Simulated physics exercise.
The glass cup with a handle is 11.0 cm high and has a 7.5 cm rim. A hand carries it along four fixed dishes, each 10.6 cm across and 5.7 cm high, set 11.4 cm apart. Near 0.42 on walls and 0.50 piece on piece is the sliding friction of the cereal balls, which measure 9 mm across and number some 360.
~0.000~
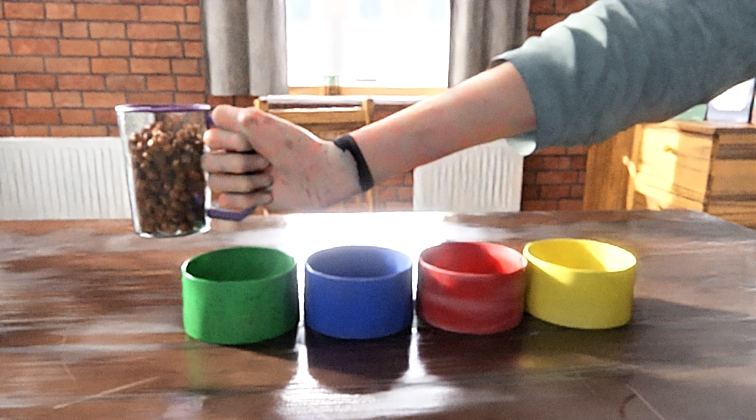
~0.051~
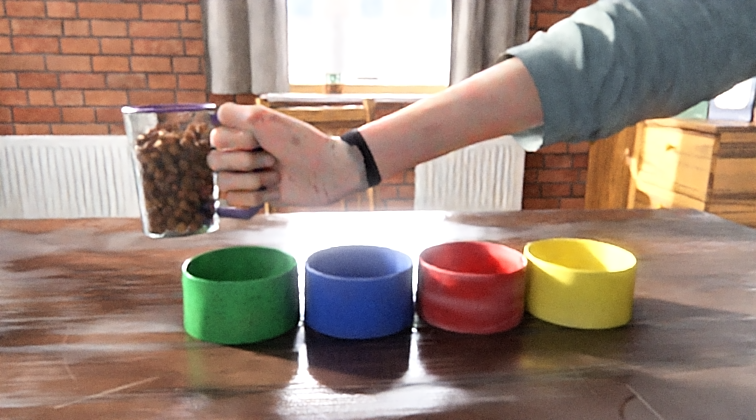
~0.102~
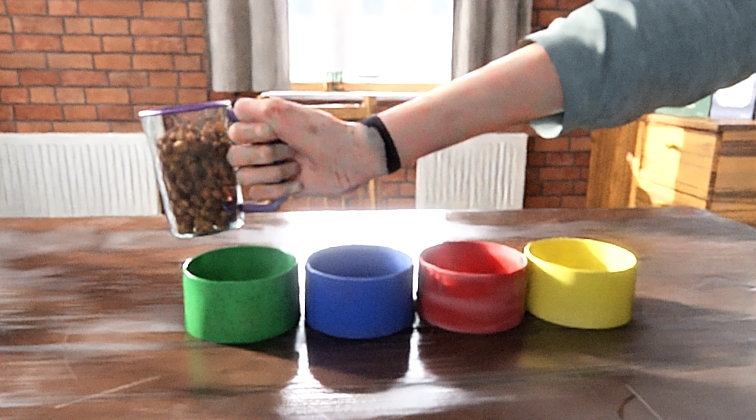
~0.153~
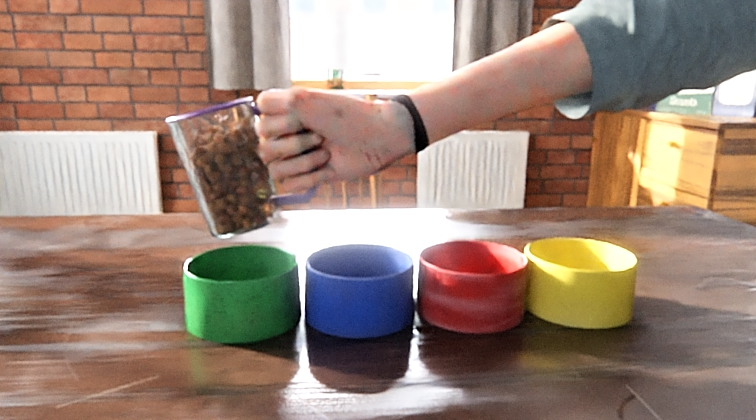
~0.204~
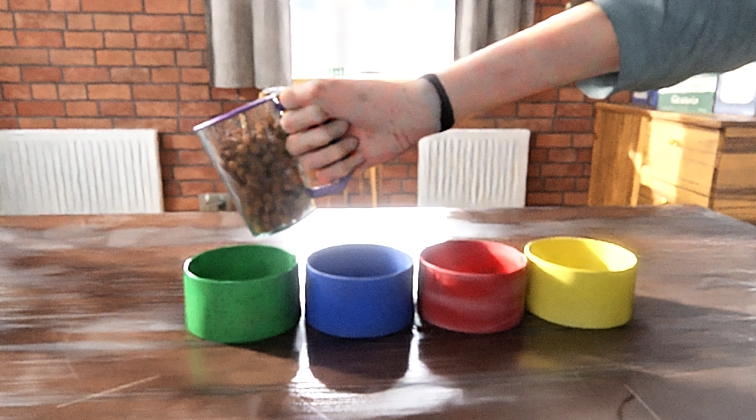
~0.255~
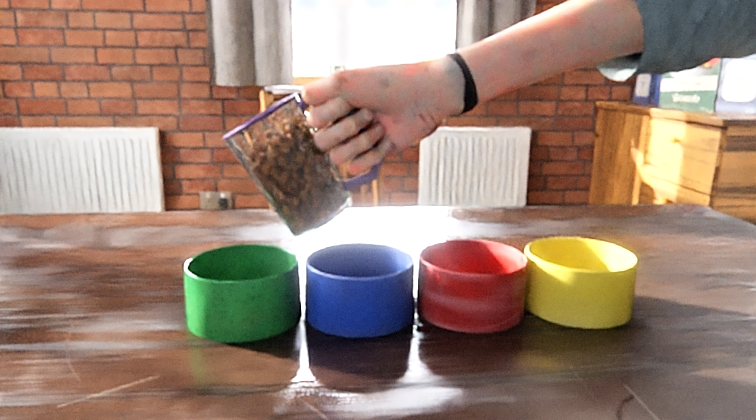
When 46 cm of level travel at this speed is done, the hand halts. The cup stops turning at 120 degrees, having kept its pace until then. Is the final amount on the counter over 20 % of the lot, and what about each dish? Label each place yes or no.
Red dish: No. Blue dish: No. Green dish: No. Yellow dish: Yes. Counter: No.
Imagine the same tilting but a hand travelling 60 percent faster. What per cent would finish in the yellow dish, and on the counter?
Shares: Yellow 100, counter 0.
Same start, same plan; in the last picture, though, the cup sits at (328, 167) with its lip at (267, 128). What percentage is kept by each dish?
Then red 0, blue 0, green 0, and yellow 100.
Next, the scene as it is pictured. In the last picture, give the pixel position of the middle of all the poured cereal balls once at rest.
In the last view, approximately (567, 283).
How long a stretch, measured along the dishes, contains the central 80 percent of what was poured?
6 centimetres.
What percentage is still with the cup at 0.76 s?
Some 95 per cent.
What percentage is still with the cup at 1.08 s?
55 %.
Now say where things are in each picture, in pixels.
The first frame shows cup at (169, 169), tilt 0 degrees, lip at (120, 108), moved 0.0 cm; middle of the pieces at (170, 185); green dish at (241, 264); blue dish at (359, 261); red dish at (471, 258); yellow dish at (579, 255).
The second frame shows cup at (176, 169), tilt 2 degrees, lip at (126, 109), moved 0.6 cm; middle of the pieces at (178, 185).
The third frame shows cup at (198, 169), tilt 7 degrees, lip at (143, 113), moved 2.5 cm; middle of the pieces at (200, 184).
The fourth frame shows cup at (229, 168), tilt 15 degrees, lip at (169, 120), moved 5.3 cm; middle of the pieces at (234, 184).
The fifth frame shows cup at (261, 168), tilt 23 degrees, lip at (197, 129), moved 8.2 cm; middle of the pieces at (267, 182).
The sixth frame shows cup at (292, 168), tilt 30 degrees, lip at (225, 138), moved 11.0 cm; middle of the pieces at (300, 181); green dish at (243, 262); blue dish at (360, 259); red dish at (472, 256); yellow dish at (580, 254). Its pace works out near 155 degrees a second; the hand travels 57 cm a second.
After 0.56 s, tilt 78 degrees; cup holds 100 %.
After 0.76 s, tilt 109 degrees; cup holds 95 %, red 5 %.
After 1.08 s, tilt 120 degrees; cup holds 55 %, red 5 %, yellow 35 %.
By 2.1 s all is still; red 5 %, blue 0 %, green 0 %, yellow 95 %, counter 0 %.
